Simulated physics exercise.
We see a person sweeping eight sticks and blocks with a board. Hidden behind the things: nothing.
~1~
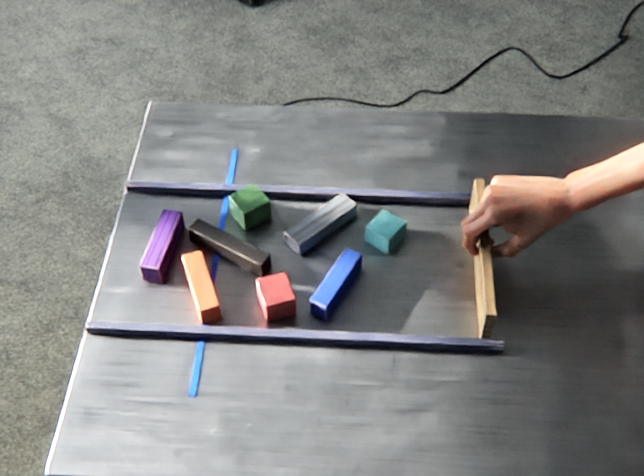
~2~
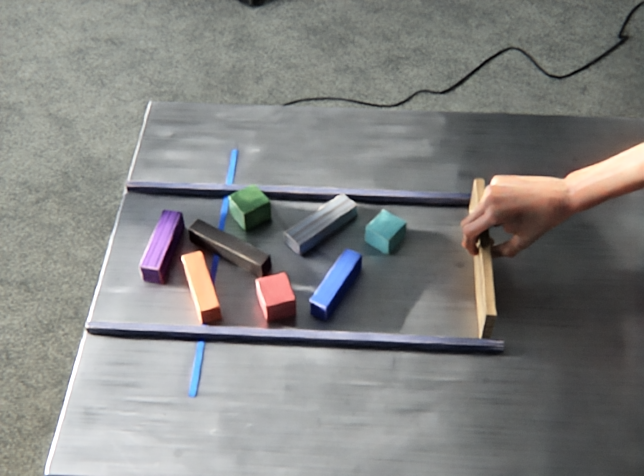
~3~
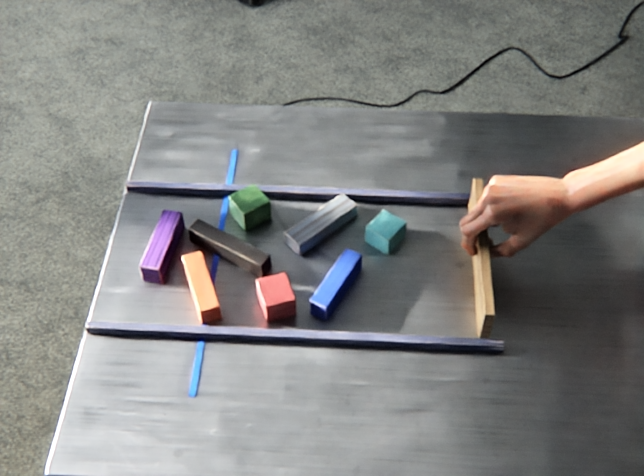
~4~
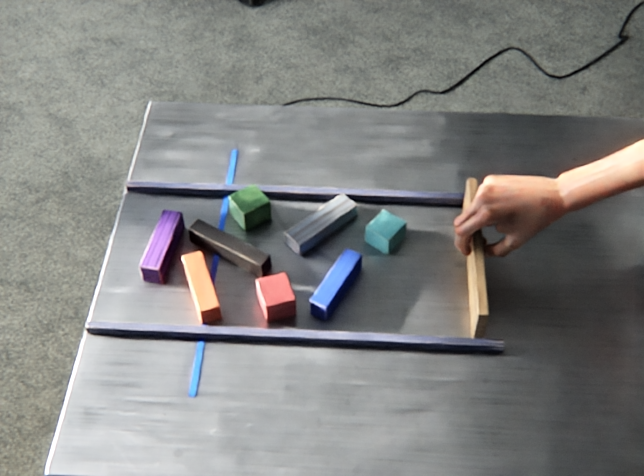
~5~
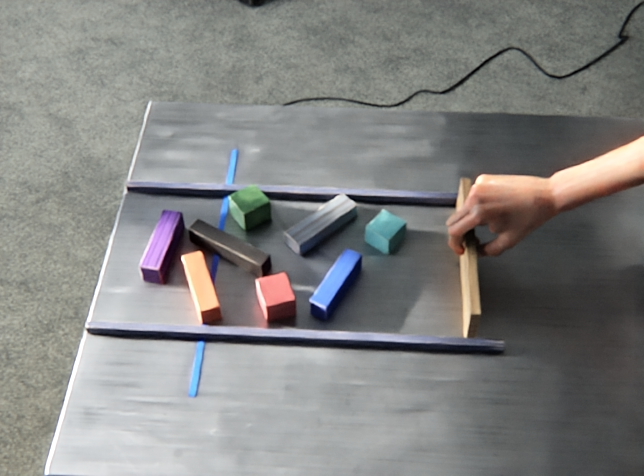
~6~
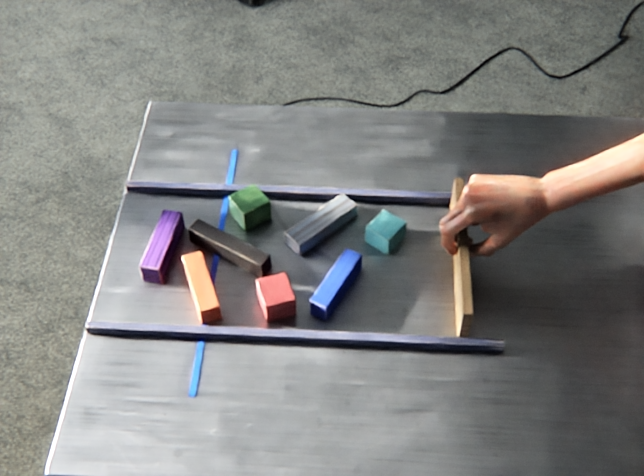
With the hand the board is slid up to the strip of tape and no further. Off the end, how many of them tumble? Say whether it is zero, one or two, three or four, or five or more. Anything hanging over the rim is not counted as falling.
I would say zero.
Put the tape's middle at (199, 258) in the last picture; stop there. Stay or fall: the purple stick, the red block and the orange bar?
Well, the purple stick comes off, the red block stays where it is, and the orange bar? It stays where it is.
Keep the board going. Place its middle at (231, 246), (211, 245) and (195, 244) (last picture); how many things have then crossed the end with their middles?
First 0, then 0, finally 1.
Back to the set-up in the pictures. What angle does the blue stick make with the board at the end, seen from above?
Some 0 degrees.
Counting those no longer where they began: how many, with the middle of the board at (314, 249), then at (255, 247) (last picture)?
By then 4, and 8.
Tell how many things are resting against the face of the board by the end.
It's touching 3 at the end.
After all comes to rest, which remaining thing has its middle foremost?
Purple stick.
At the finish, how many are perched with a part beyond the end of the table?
Counting them gives 1.
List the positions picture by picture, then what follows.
The first frame shows purple stick (163, 246); orange bar (201, 286); black bar (230, 248); board (482, 256); tape (216, 259).
The second frame shows orange bar (202, 287); turquoise block (386, 232).
The third frame shows black bar (230, 248); board (481, 256).
The fourth frame shows purple stick (163, 246); grey stick (322, 224).
The fifth frame shows orange bar (202, 287); red block (276, 297).
The sixth frame shows purple stick (163, 246); orange bar (202, 287); black bar (230, 248); board (461, 255); tape (216, 259).
Soon after, none off yet; purple stick at rest near (163, 246); orange bar at rest near (202, 287); black bar at rest near (230, 248).
In the end, the number that fall off is zero.
